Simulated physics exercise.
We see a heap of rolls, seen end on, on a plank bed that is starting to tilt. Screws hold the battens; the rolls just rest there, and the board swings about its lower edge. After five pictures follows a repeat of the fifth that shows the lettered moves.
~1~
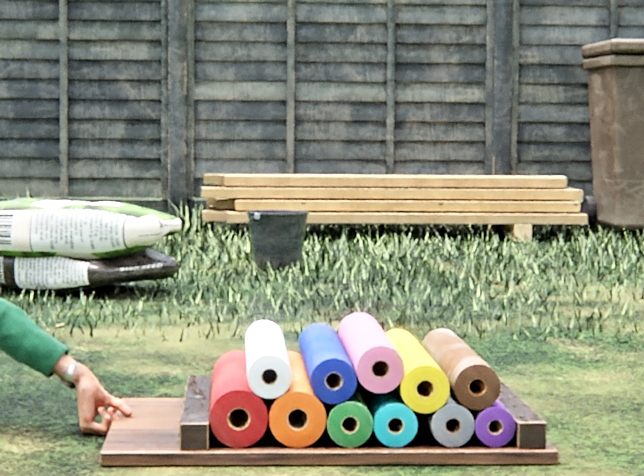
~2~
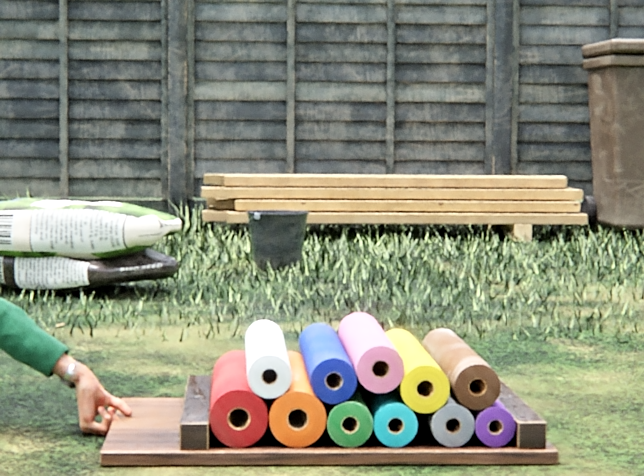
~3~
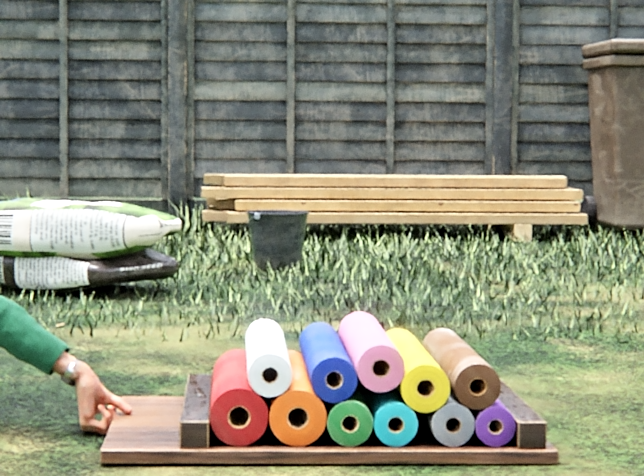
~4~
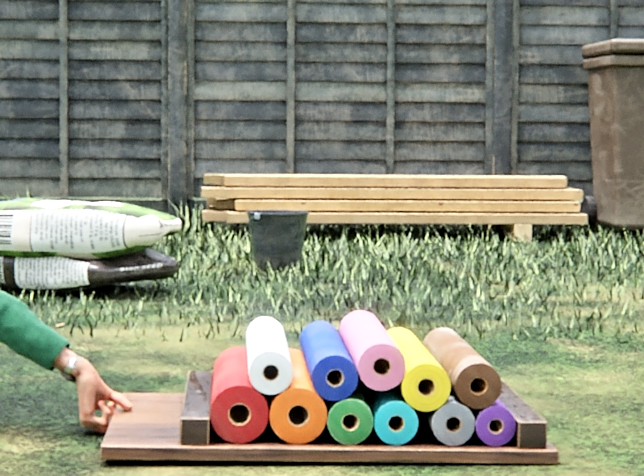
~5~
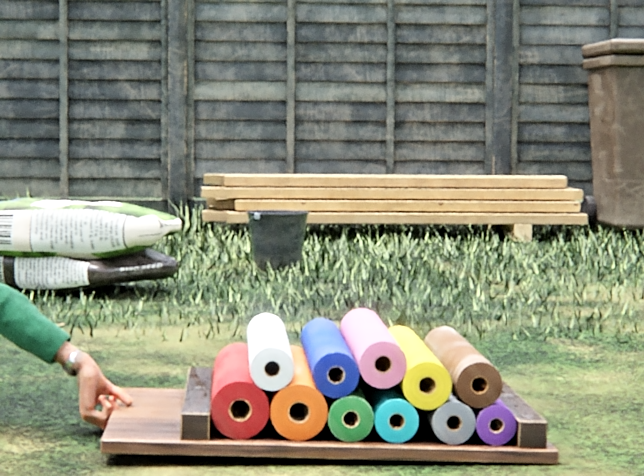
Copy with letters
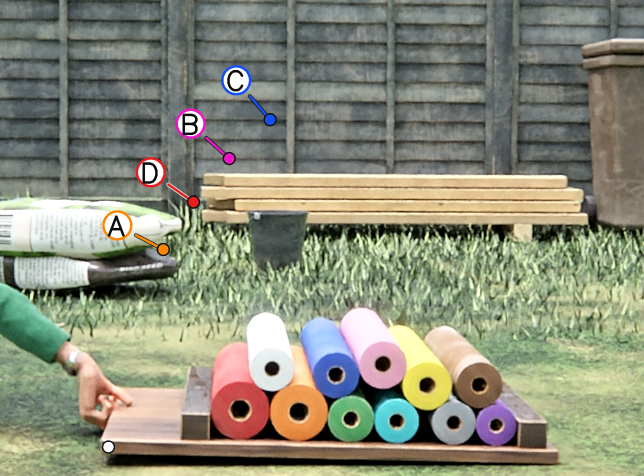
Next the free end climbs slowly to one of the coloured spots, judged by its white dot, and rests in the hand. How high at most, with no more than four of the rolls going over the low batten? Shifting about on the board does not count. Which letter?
Lift it to A and no more.
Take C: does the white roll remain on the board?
The white roll: No.
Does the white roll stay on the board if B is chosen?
The white roll: No.
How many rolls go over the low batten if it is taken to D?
It comes to five.
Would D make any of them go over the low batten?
At D: Yes.
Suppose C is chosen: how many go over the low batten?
The count is five.
On the marked copy, A at (163, 249); B at (229, 158); C at (270, 120); D at (194, 202); the white dot at (109, 447).
Following A. Soon after the start, board at 16°.
Later, board at 28°.
In the end, board at 28°, four over the low batten (yellow, blue, brown, pink).
As for the rest, B five over the low batten; C five over the low batten; D five over the low batten.
